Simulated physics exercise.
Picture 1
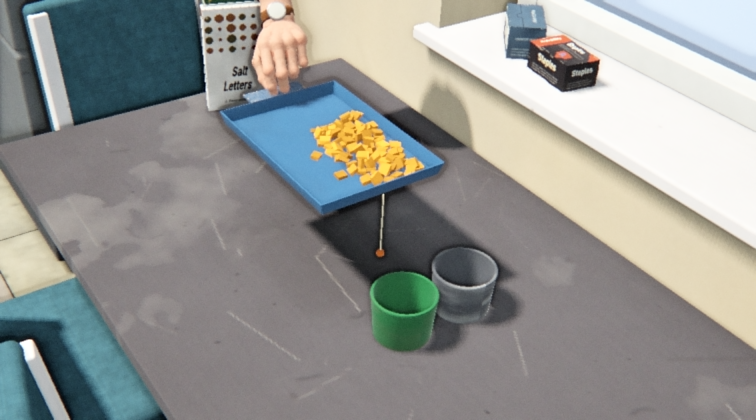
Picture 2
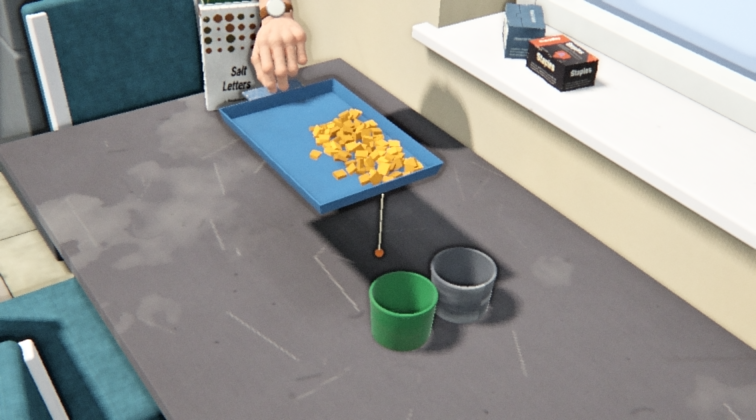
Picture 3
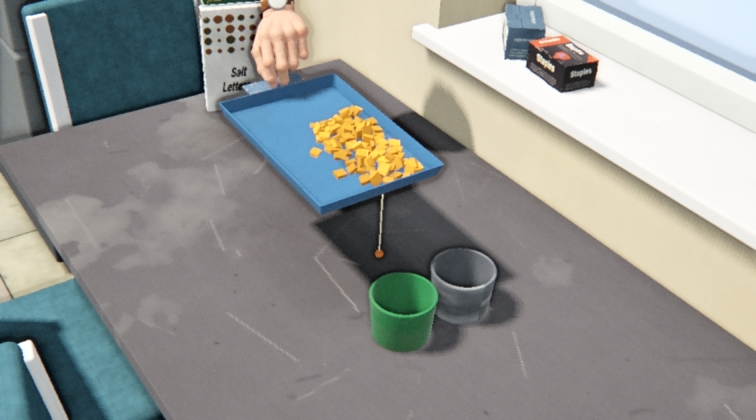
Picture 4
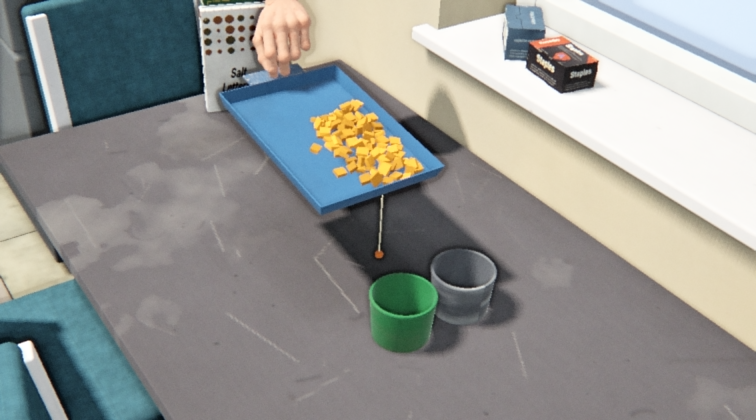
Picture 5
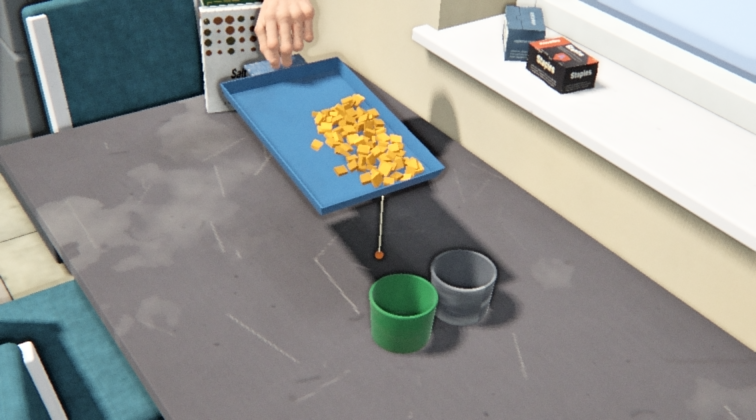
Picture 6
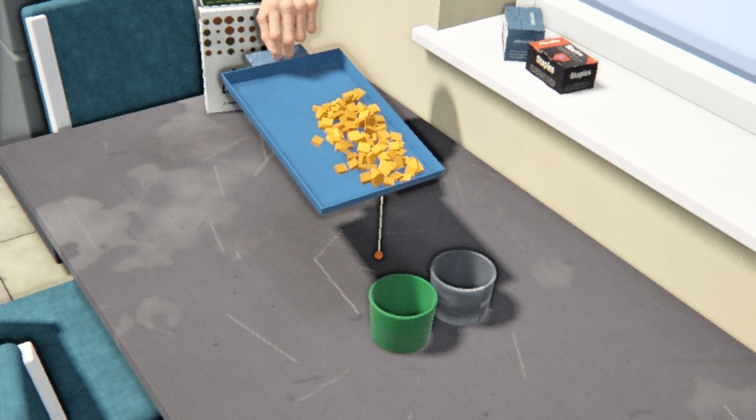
A grey, scratched tabletop beside a cream wall and white windowsill is seen from above at an angle, with teal chairs at the left. A hand holds the far end of a blue tray of small orange crackers, above a green dish and a grey dish, an orange bead hanging from its near edge. The hand slowly raises the far end, tilting the tray slightly, while the crackers barely shift.
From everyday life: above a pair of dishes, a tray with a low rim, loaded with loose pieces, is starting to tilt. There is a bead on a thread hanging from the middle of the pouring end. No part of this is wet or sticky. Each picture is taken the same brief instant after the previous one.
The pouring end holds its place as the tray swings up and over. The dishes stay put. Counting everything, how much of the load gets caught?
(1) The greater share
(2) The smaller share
The greater share.
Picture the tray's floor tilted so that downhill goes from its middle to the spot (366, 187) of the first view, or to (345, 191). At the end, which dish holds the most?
Taking them in order: Left side, followed by left side.
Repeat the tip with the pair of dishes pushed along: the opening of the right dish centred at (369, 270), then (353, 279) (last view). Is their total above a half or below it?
Taking the tries in order: A minor share, followed by a minor share.
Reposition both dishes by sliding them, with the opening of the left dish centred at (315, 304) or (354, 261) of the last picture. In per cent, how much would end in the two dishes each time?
Close to 20 in a hundred, then close to 0 in a hundred.
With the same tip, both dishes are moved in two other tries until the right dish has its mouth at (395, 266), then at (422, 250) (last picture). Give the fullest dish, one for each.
In the first try it's the one on the right, and in the second it's the one on the right.
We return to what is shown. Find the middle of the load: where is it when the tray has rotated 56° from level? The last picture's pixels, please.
Near (396, 153).
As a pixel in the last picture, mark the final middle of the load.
The centre comes to rest near (426, 314).
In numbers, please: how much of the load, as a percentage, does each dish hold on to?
30 percent ends in the left dish, 30 percent in the right.
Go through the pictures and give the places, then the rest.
Corners of the pouring end at (323, 201) and (438, 162), level; middle of the load at (364, 147), small crackers; left dish at (423, 327); right dish at (483, 300); bead on its thread at (380, 253), in the first frame.
Corners of the pouring end at (322, 201) and (437, 162), level; middle of the load at (363, 146), in the second frame.
Corners of the pouring end at (322, 202) and (438, 163), tipped barely, level across its low end; middle of the load at (363, 145), in the third frame.
Corners of the pouring end at (323, 203) and (438, 164), tipped a little, level across its low end; middle of the load at (364, 142), in the fourth frame.
Corners of the pouring end at (323, 204) and (439, 166), tipped a little, level across its low end; middle of the load at (364, 139), in the fifth frame.
Corners of the pouring end at (324, 204) and (439, 167), tipped a little, level across its low end; middle of the load at (365, 136); left dish at (421, 330); right dish at (482, 302), in the sixth frame.
Soon after the last picture, tray tipped steeply; all on the tray.
A little later, tray tipped right over; about half on the tray; a small part in the left dish; about a quarter in the right dish; a small part outside both; a small part in the air.
Later still, tray tipped past a quarter turn; about a third in the left dish; about a third in the right dish; about a third outside both.
At rest, tray tipped past a quarter turn; about a third in the left dish; about a third in the right dish; about a third outside both.
